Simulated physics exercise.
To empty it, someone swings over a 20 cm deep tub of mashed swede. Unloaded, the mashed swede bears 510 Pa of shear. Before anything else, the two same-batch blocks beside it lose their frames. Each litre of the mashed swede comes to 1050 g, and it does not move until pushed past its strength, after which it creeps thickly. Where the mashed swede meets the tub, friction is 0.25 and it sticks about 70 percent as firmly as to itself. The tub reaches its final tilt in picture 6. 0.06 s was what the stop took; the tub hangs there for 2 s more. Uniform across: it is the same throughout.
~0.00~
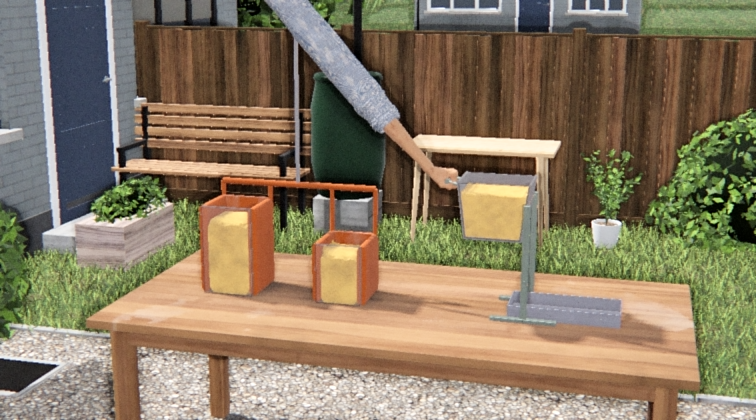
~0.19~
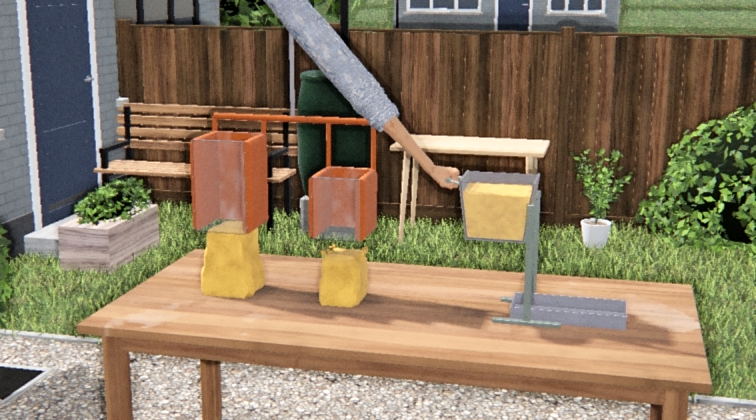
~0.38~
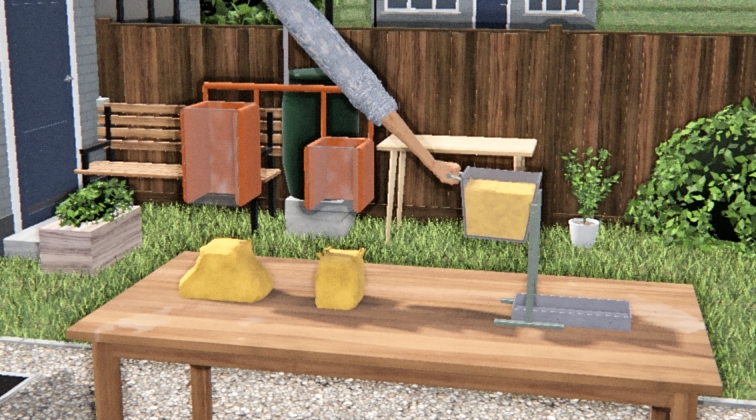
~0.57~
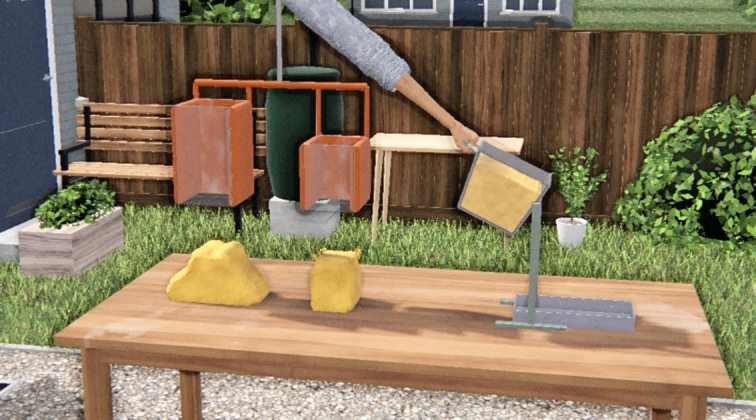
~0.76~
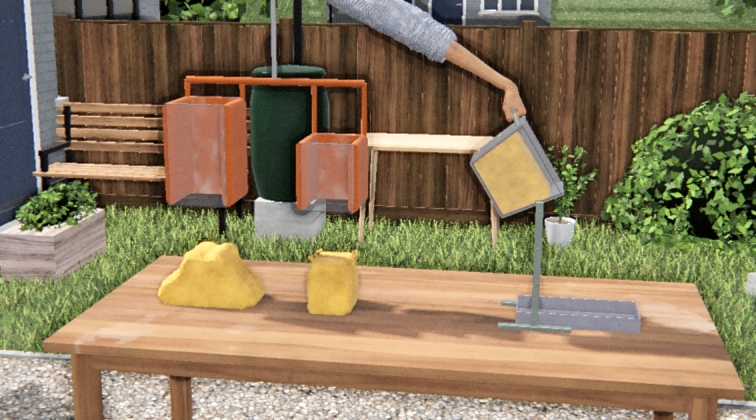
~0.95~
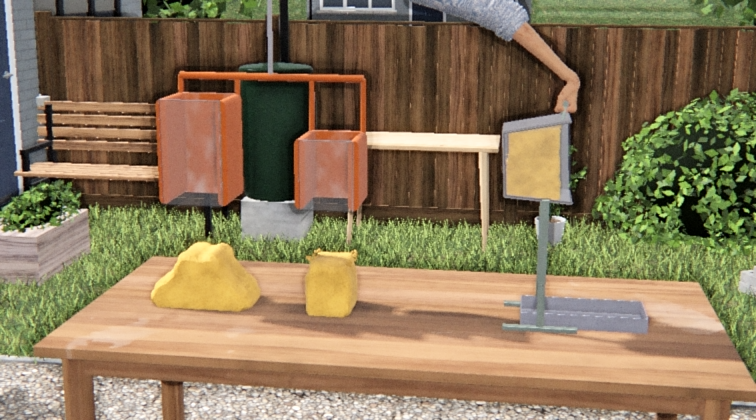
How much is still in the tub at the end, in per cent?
Around 55 percent.
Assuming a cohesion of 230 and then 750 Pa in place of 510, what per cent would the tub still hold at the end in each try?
Roughly 35 % followed by roughly 100 %.
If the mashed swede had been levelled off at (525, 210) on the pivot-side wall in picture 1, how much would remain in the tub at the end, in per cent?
Result: Approx. 100 % remaining in tub.
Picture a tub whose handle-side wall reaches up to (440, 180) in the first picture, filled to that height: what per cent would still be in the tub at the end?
That would leave about 40 % in the tub.
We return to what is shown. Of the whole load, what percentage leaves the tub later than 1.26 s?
Close to 25 % of the whole load.
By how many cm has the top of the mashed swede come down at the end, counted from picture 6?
The top ends up some 12 cm below its level in the last picture.
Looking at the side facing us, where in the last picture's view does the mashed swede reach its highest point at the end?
Around (535, 166).
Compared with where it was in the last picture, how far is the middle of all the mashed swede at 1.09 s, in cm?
I'd put the distance at about 3 centimetres.
After 1.09 s, the tub is at 87 degrees and holds 100 %.
After 1.26 s, the tub is at 87 degrees and holds 79 %.
After 1.43 s, the tub is at 87 degrees and holds 63 %.
After 1.60 s, the tub is at 87 degrees and holds 55 %.
After 2.95 s, at the end, the tub is at 87 degrees and holds 55 %.
